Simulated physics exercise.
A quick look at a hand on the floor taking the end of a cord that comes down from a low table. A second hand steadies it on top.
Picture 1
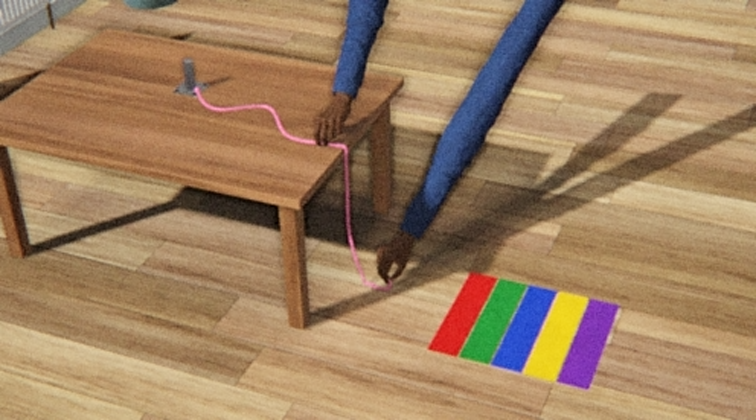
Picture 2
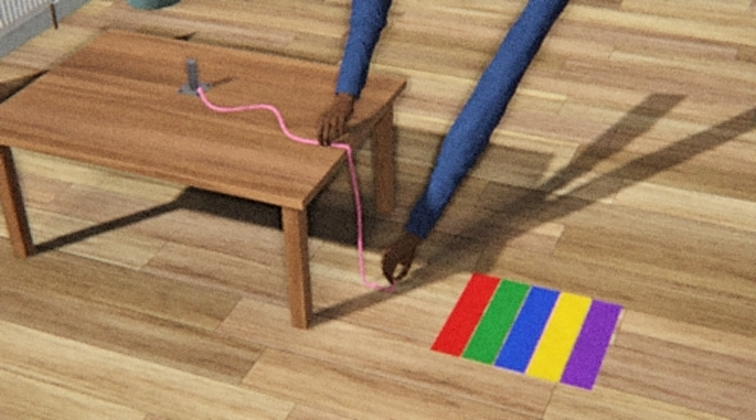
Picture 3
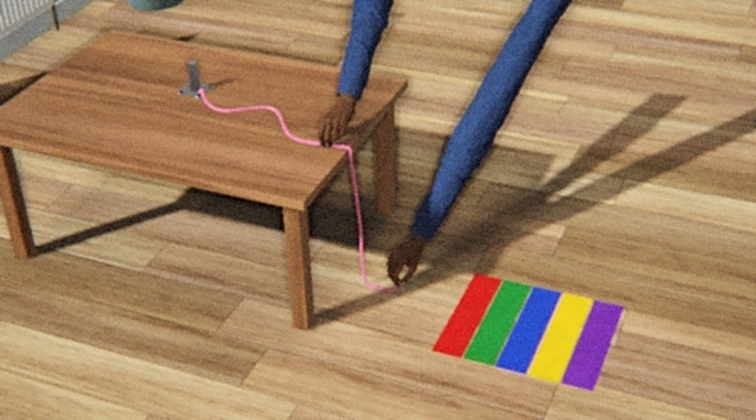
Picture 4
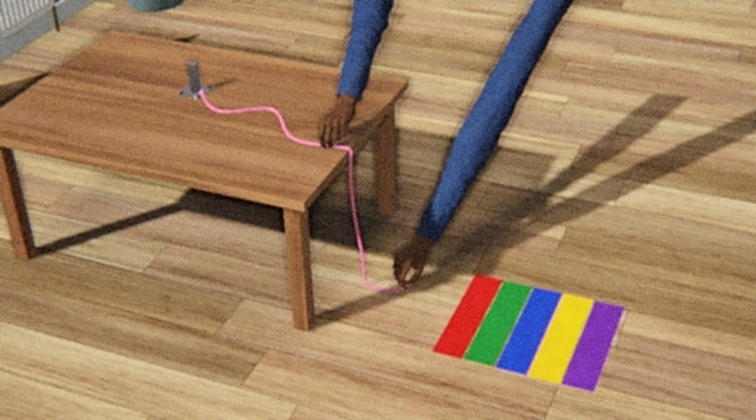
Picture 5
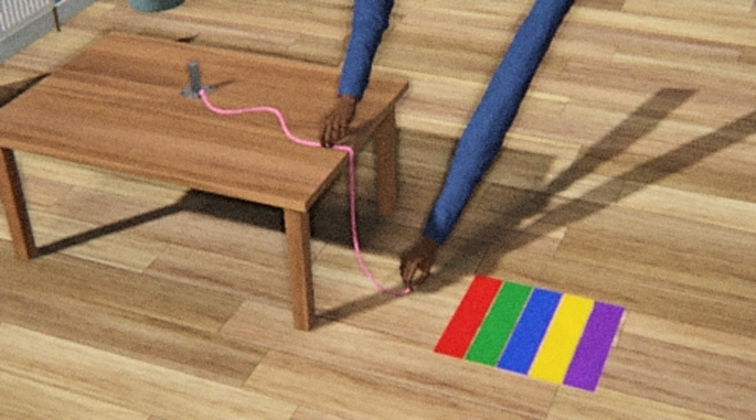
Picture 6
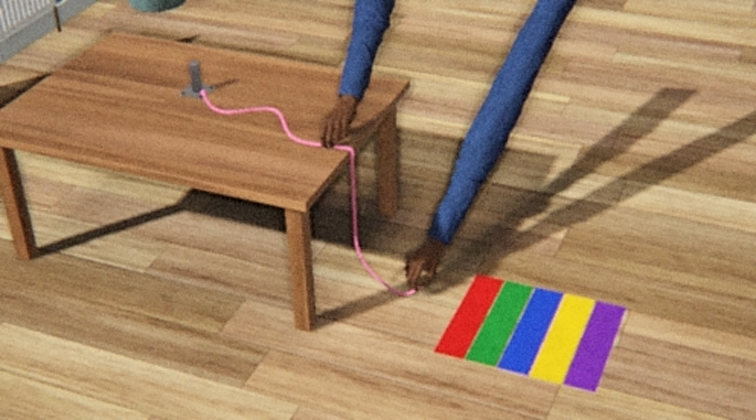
The clip shows a pink cord running across a wooden table and over its edge, one hand resting at the edge while another, near the floor, slowly draws the cord's end slightly right, toward a multicoloured striped patch.
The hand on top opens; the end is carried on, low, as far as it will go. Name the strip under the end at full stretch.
It halts on the blue strip.
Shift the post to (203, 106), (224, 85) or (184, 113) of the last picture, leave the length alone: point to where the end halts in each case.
About (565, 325), (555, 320) and (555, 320).
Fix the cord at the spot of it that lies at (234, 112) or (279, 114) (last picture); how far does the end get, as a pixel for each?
The places are (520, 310) and (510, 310).
Soon after, end near (488, 304); over green.
Then, end near (517, 311); over green.
At full stretch, end near (534, 315); over blue. Over blue.
